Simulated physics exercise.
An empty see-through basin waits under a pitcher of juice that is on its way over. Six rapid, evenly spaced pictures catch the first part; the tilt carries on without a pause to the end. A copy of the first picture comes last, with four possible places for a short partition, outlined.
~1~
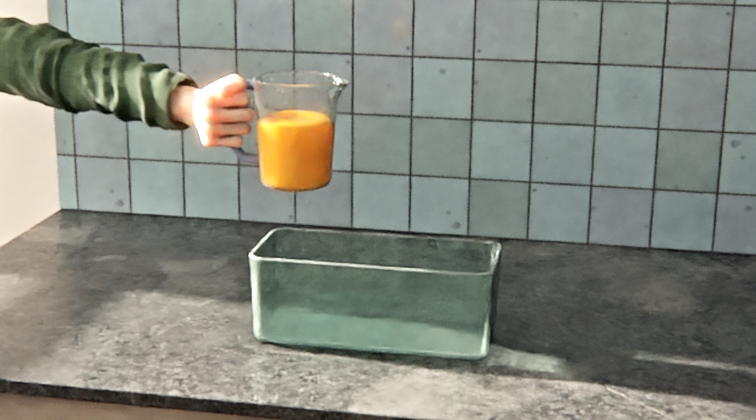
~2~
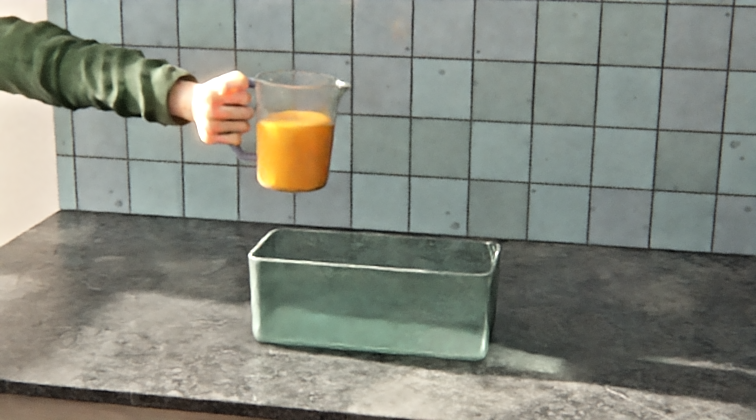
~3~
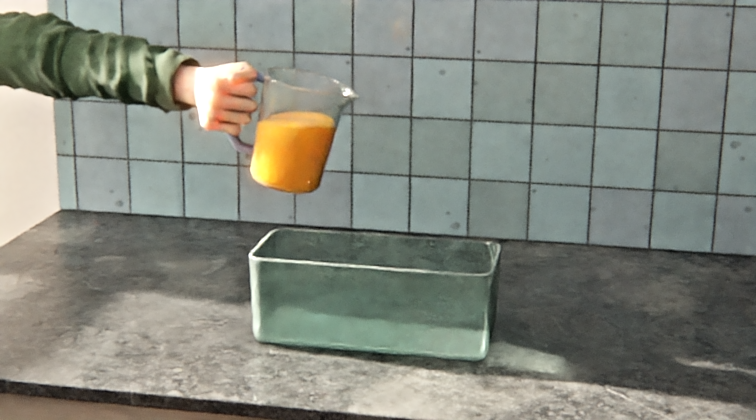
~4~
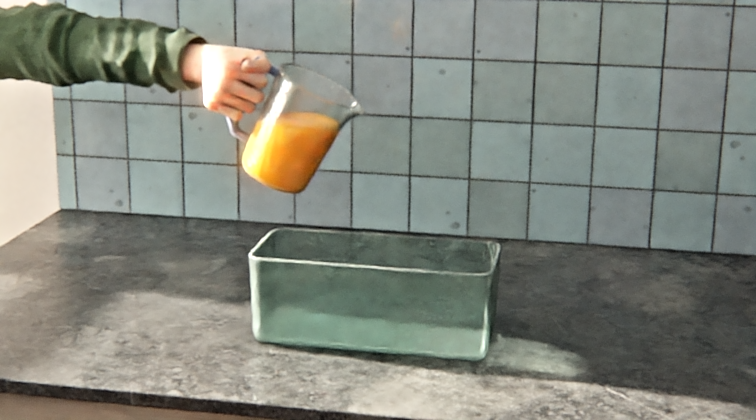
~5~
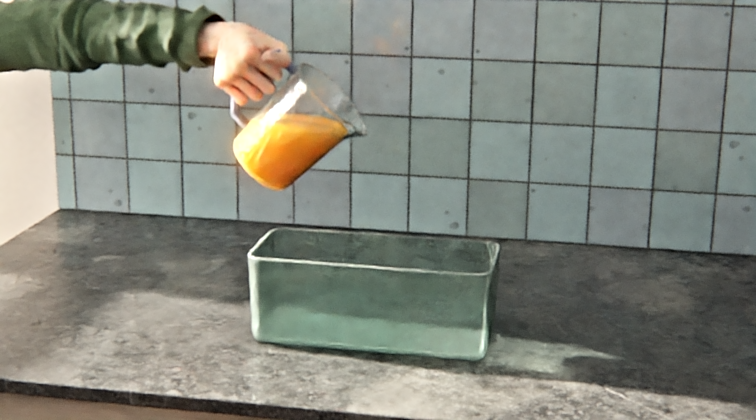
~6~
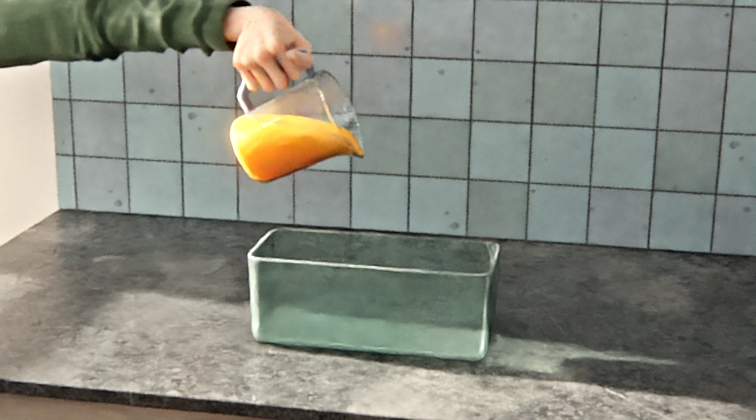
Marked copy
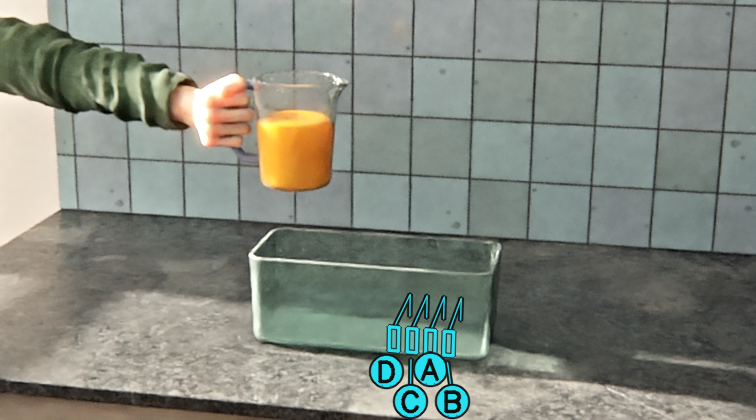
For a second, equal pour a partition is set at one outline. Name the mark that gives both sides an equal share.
Take D.
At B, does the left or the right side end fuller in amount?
The left side.
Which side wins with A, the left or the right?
The left one.
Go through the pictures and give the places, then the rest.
The first frame shows upright, lip at (347, 83); basin from (255, 339) to (488, 358); nothing has left yet.
The second frame shows tipped about 3°, lip at (349, 87); nothing has left yet.
The third frame shows tipped about 12°, lip at (356, 96); nothing has left yet.
The fourth frame shows tipped about 26°, lip at (363, 112); nothing has left yet.
The fifth frame shows tipped about 44°, lip at (366, 134); nothing has left yet.
The sixth frame shows tipped about 62°, lip at (362, 156); nothing has left yet.
In cyan, A at (429, 360); B at (447, 362); C at (411, 359); D at (392, 357).
If A is chosen, about 87 % ends left of the wall and 8 % right of it; 5 % is lost outside.
If B is chosen, about 81 % ends left of the wall and 15 % right of it; 4 % is lost outside.
If C is chosen, about 83 % ends left of the wall and 9 % right of it; 8 % is lost outside.
If D is chosen, about 52 % ends left of the wall and 46 % right of it.
